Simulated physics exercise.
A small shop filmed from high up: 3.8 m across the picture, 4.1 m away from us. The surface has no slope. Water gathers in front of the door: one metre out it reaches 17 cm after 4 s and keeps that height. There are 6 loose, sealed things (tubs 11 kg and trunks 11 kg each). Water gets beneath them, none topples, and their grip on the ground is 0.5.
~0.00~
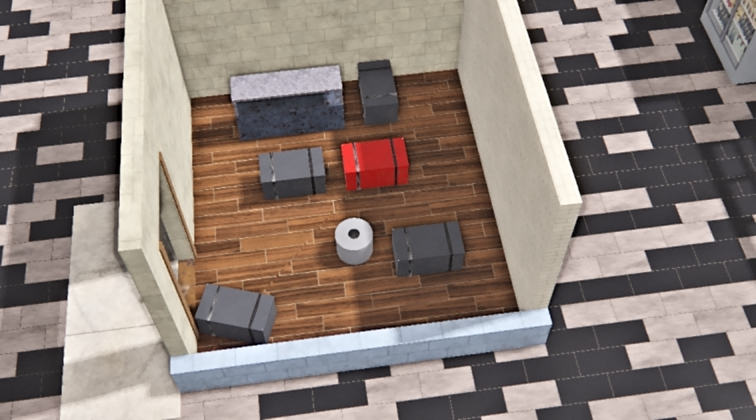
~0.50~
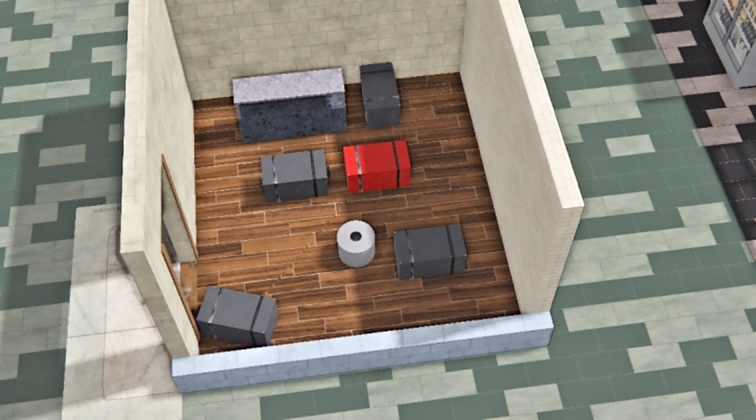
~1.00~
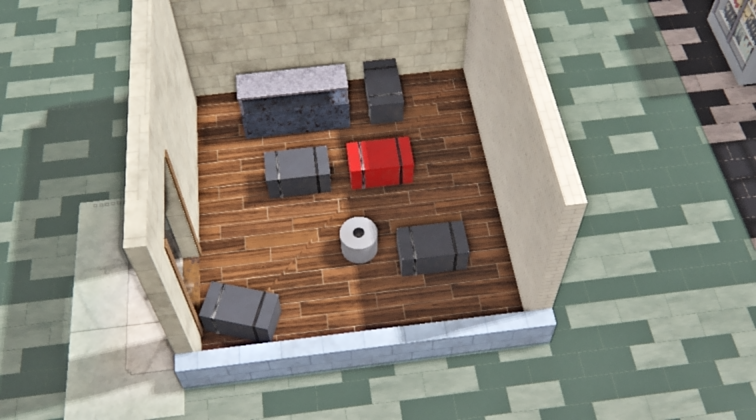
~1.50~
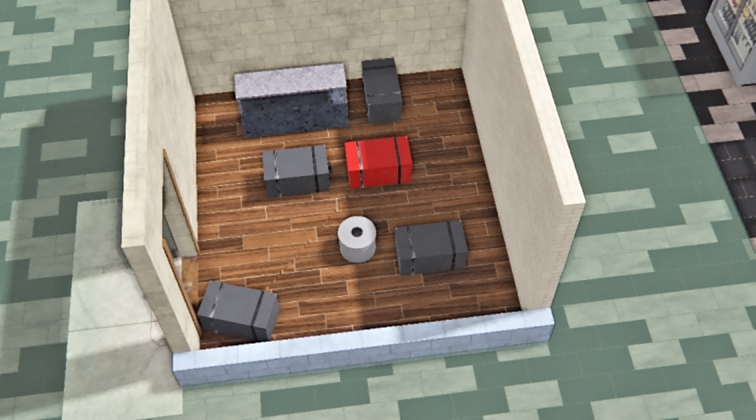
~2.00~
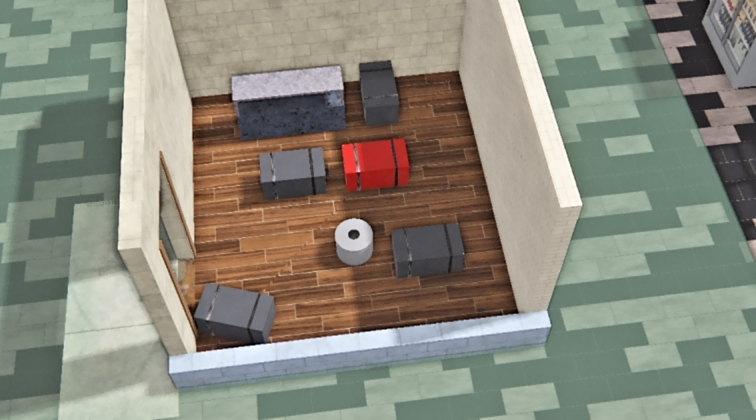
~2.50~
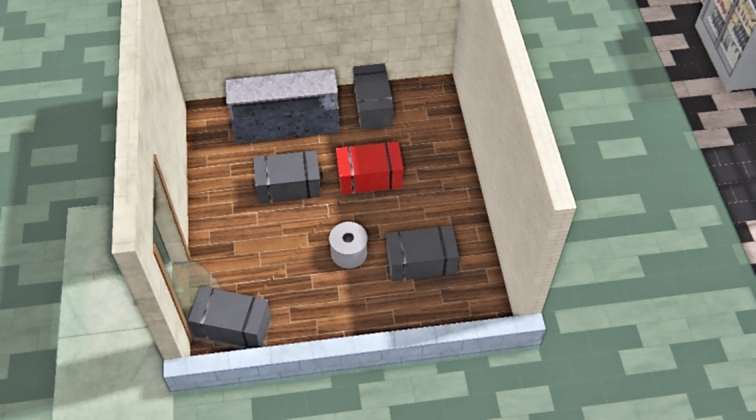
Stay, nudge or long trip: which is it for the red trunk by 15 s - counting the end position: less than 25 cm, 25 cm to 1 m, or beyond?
The red trunk is nudged along.
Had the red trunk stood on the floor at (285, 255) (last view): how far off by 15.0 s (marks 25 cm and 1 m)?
It travels far.
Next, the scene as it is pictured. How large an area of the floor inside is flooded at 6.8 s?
Some 10.0 m2.
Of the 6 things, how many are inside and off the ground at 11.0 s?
I count 6.
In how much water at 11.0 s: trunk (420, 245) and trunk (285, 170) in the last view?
About 7 and 4 cm.
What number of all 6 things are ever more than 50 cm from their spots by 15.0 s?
I count 5.
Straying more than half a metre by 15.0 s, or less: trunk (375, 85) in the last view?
It is under.
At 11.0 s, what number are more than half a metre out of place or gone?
I count 4.
After 3.5 s the red trunk is near (370, 159), 0.0 m from its start, aground; 0 afloat.
After 6.8 s the red trunk is near (375, 130), 0.5 m from its start, aground; 1 afloat.
After 11.0 s the red trunk is near (377, 118), 0.7 m from its start, afloat; 6 afloat.
After 15.0 s the red trunk is near (335, 145), 0.5 m from its start, afloat; 6 afloat.
